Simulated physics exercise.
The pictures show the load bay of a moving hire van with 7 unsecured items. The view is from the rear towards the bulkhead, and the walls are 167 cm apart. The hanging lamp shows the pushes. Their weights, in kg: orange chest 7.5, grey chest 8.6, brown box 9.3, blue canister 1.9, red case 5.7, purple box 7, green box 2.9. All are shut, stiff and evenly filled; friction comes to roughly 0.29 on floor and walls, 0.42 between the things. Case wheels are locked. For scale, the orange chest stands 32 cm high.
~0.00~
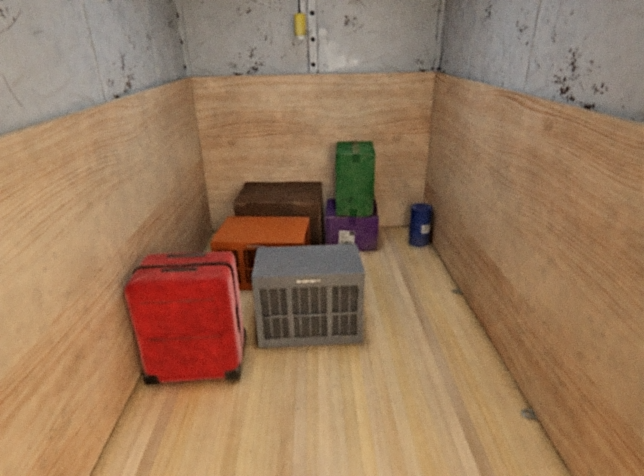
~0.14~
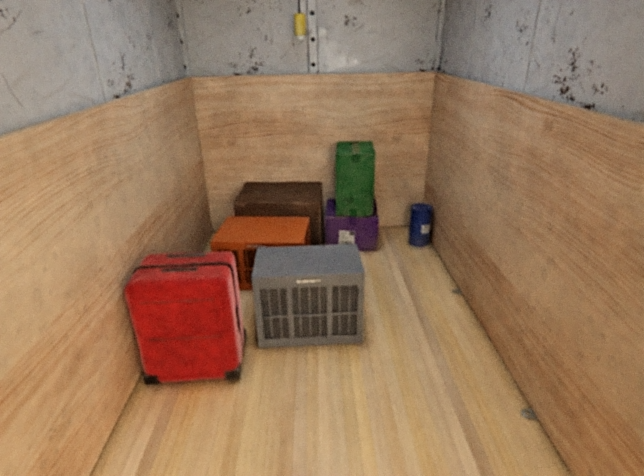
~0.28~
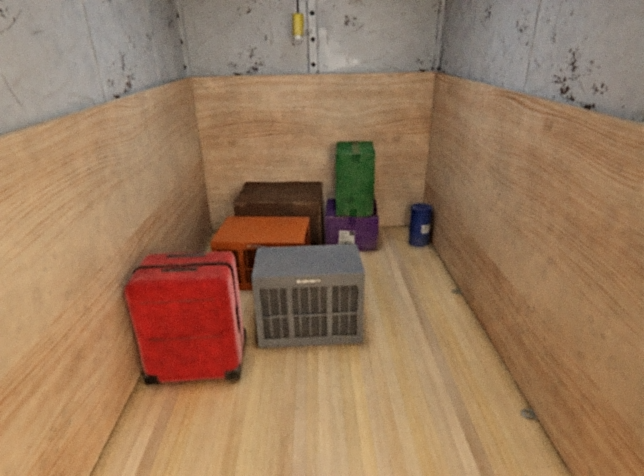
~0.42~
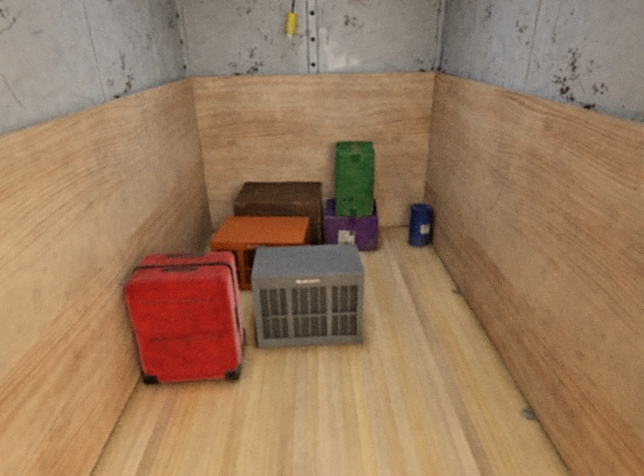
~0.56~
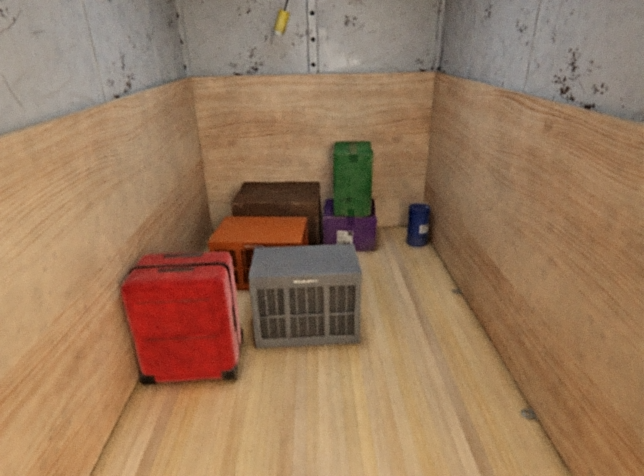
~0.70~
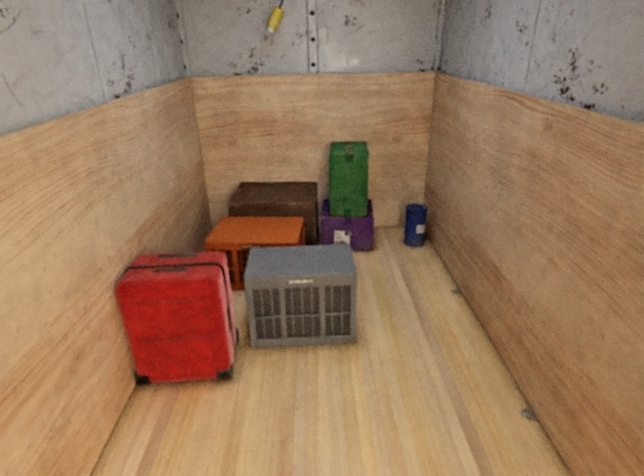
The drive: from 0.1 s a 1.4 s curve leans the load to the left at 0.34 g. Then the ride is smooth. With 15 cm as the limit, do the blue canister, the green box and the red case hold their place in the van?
The blue canister gets shifted; the green box gets shifted; the red case holds its spot.
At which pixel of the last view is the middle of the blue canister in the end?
Near (377, 226).
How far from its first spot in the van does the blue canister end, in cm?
About 32 cm.
Around 1.00 s, force 0.34 g left; green box shifted 13 cm near (336, 179); blue canister shifted 11 cm near (405, 226); red case shifted 4 cm near (182, 316).
Around 1.30 s, force 0.27 g left; green box shifted 27 cm near (316, 179); blue canister shifted 24 cm near (388, 226); red case shifted 4 cm near (182, 316).
Finally (2.1 s), not toppled but over 15 cm from the start, orange chest, brown box, blue canister, purple box and green box; the other 2 still in place (within 15 cm). In the last view, blue canister near (377, 226), green box near (302, 179).
